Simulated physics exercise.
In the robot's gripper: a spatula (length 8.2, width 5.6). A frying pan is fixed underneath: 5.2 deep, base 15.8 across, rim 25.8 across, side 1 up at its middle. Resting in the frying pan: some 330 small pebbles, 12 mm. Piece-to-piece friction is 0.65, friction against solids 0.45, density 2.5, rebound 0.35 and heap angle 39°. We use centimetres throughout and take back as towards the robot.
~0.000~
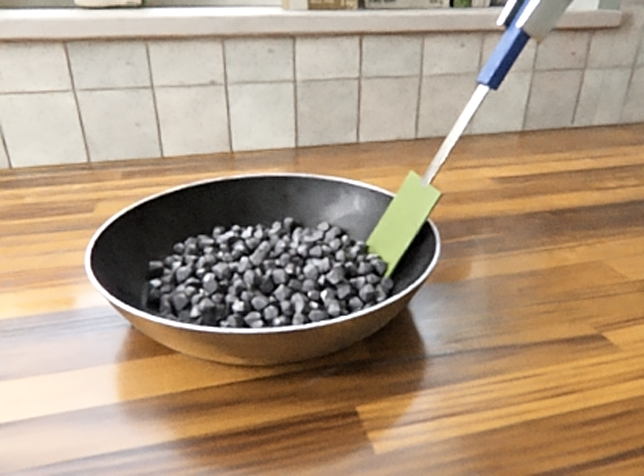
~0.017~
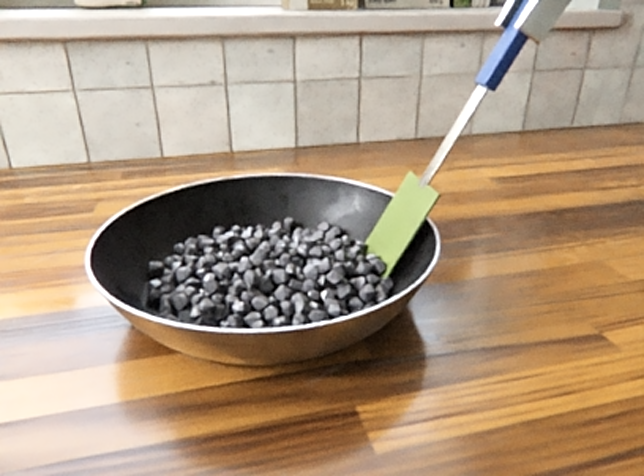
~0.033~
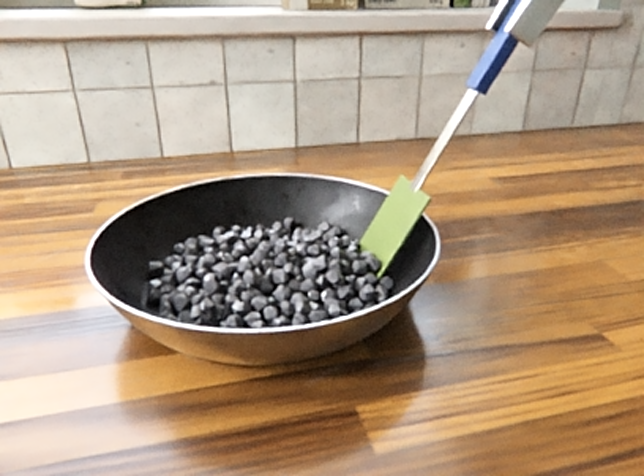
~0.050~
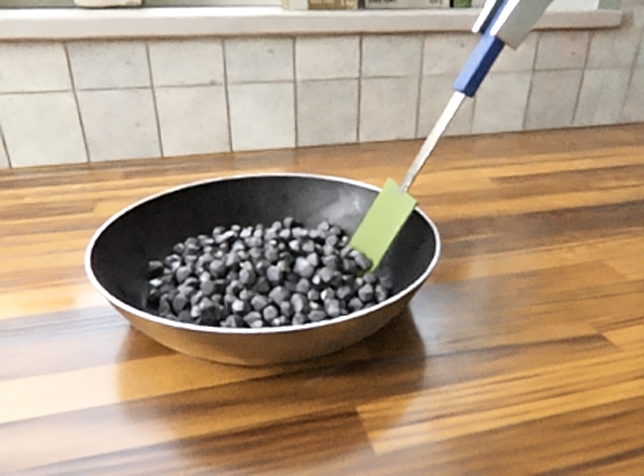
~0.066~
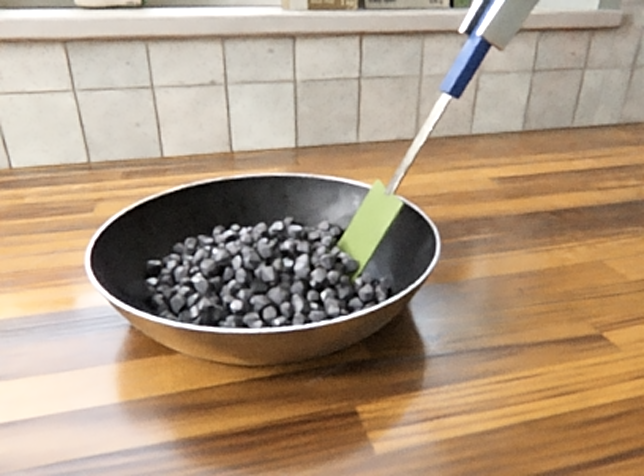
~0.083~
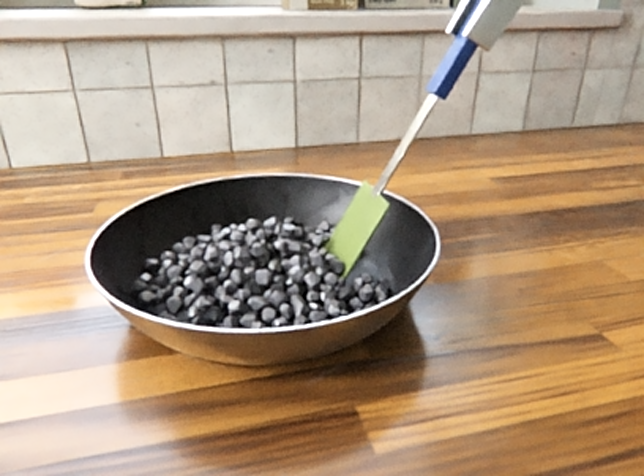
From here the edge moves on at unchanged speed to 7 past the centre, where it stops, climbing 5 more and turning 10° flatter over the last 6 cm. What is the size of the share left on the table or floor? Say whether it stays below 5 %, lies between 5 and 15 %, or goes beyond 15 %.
It stays below 5 %.
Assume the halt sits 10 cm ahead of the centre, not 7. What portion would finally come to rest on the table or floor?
Then the share is near 15 in a hundred.
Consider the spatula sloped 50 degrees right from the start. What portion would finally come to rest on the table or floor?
About 5 per cent.
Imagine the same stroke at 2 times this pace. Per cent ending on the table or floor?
Something close to 10 per cent ends up on the table or floor.
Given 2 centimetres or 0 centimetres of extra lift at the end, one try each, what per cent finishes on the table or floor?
Result, in order: Approx. 0 % and 0 %.
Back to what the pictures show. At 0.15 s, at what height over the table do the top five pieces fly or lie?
They are near 4 cm up.
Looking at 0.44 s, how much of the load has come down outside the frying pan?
0 %.
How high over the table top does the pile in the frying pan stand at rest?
Some 6.0 cm above the table.
After 0.15 s, sloping 60°, highest piece 5 above the table; 333 in the frying pan.
After 0.21 s, sloping 56°, highest piece 6 above the table; 333 in the frying pan.
After 0.44 s, sloping 50°, highest piece 6 above the table; 330 in the frying pan, 3 on the table or floor.
After 1.49 s, sloping 50°, highest piece 6 above the table; 329 in the frying pan, 4 on the table or floor.
In the end, 329 in the frying pan, 4 on the table or floor. That is 1 % on the table or floor.
